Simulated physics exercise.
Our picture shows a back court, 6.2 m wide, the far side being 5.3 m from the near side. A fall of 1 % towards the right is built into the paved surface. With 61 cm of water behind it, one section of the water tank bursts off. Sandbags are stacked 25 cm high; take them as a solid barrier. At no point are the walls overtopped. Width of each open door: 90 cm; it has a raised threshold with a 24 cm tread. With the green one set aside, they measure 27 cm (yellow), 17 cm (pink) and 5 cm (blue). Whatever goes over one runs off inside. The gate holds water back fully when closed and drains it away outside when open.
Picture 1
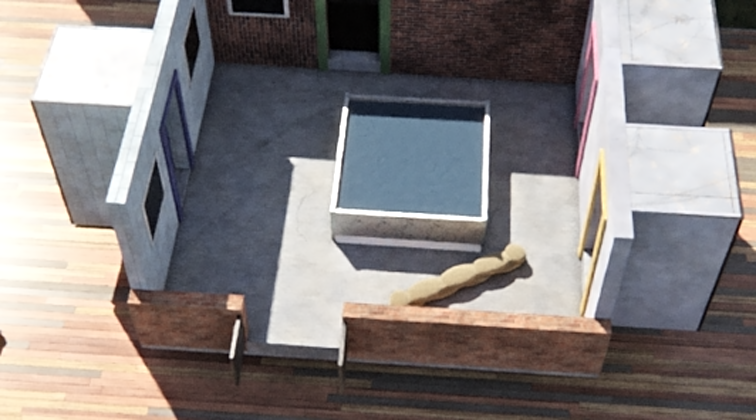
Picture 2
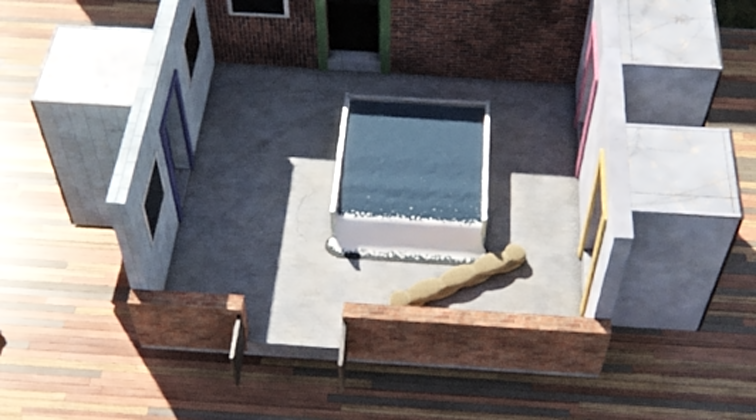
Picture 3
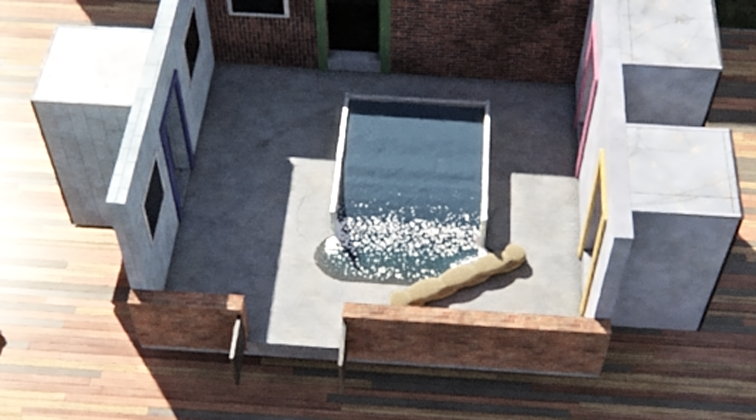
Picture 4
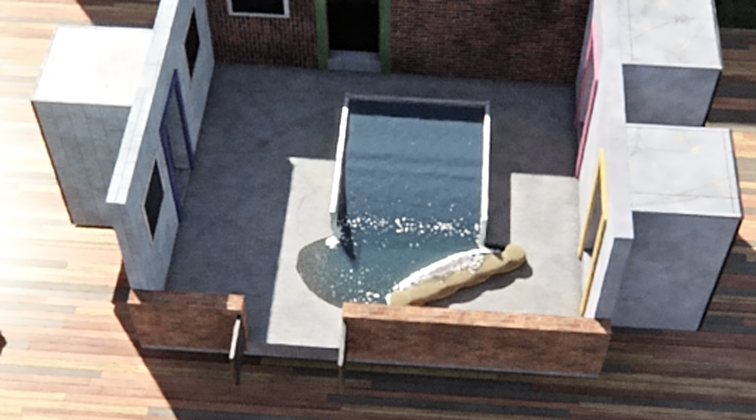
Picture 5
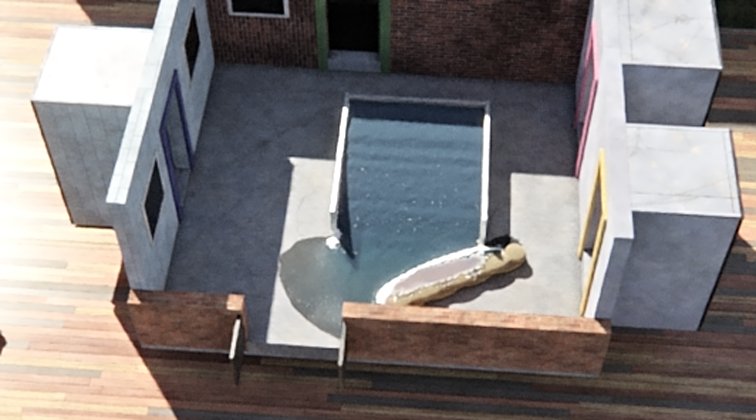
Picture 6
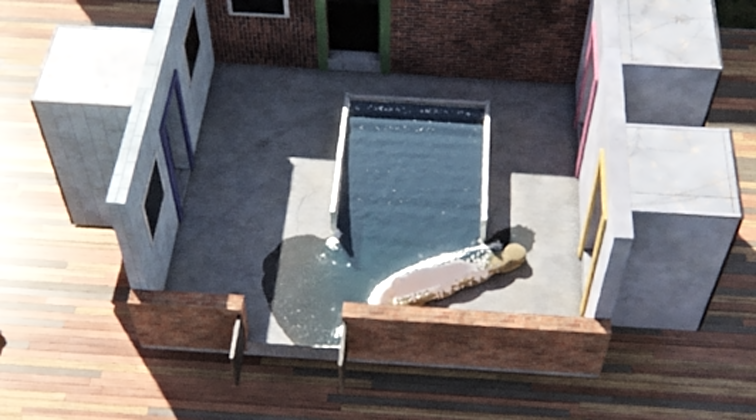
Water bursts from the front of a tank, spreads across the courtyard and washes over sandbags.
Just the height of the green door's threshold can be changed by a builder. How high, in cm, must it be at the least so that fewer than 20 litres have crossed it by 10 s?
At least roughly 6 cm high.
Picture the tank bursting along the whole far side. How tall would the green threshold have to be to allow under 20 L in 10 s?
Then the minimum is about 31 cm.
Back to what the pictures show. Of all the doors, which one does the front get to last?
Green, last of all.
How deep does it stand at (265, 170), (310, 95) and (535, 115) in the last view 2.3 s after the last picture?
Respectively 0 cm, 0 cm and 3 cm.
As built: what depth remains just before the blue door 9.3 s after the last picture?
It comes to about 4.0 centimetres deep.
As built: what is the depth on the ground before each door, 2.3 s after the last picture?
At the blue door the depth is 2 cm, at pink 6 cm, at yellow 15 cm and at green 0 cm.
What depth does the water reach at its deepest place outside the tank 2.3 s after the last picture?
It gets to close to 35 centimetres there.
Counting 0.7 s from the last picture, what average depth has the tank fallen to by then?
The mean depth is about 36 cm.
Then, 0.7 s after the last picture water covers 30 % of the floor, deepest (44 cm) near (445, 279); it has not reached the green door.
Then, 2.3 s after the last picture water covers 55 % of the floor, deepest (35 cm) near (158, 321); it has not reached the green door.
Then, 9.3 s after the last picture water covers 95 % of the floor, deepest (14 cm) near (540, 93); 7 cm at the green door, 0 litres in over its 24 cm threshold.
At the green door as built, the water peaked near 10 cm, 5.9 s after the last picture.
Run again over the same 10 s with other heights there, 27 litres in over 5.5 cm, 10 litres over 7.5 cm. The limit of 20 litres is kept from about 6 cm up.
